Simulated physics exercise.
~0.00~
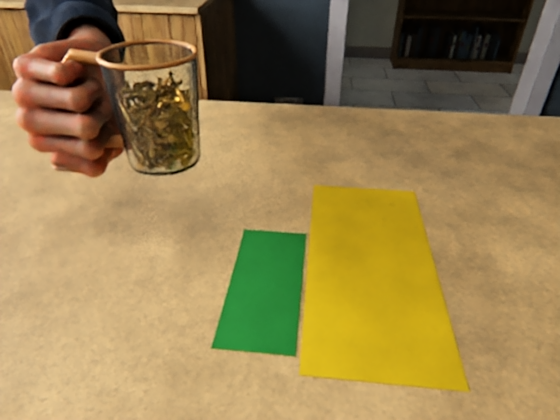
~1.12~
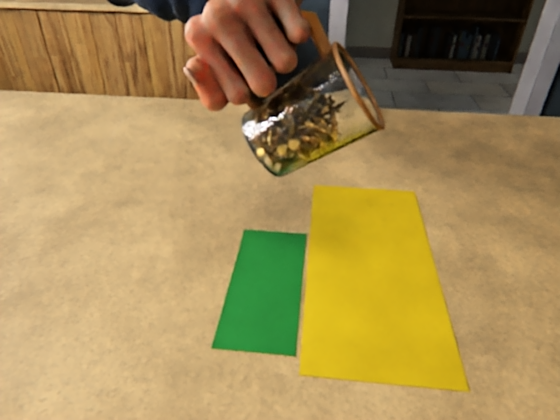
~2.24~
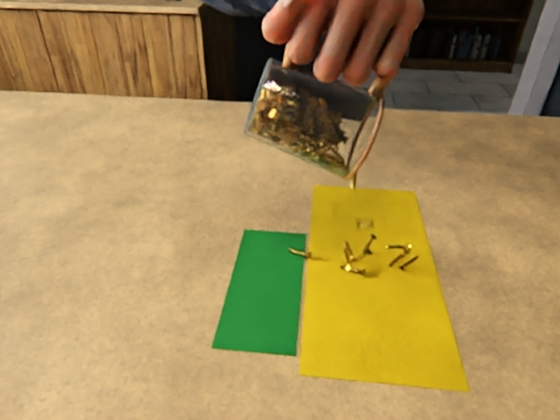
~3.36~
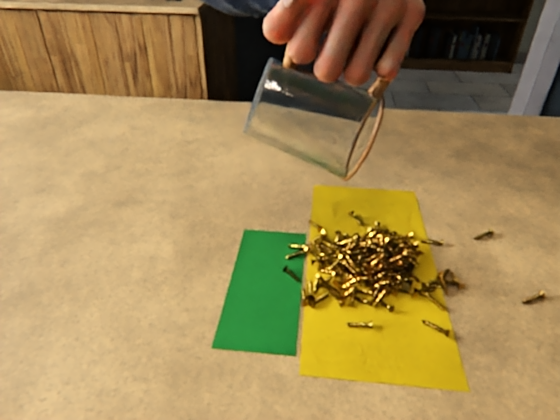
A hand tipping a glass cup of brass-coloured screws, spilling them mostly onto a yellow mat beside a green one.
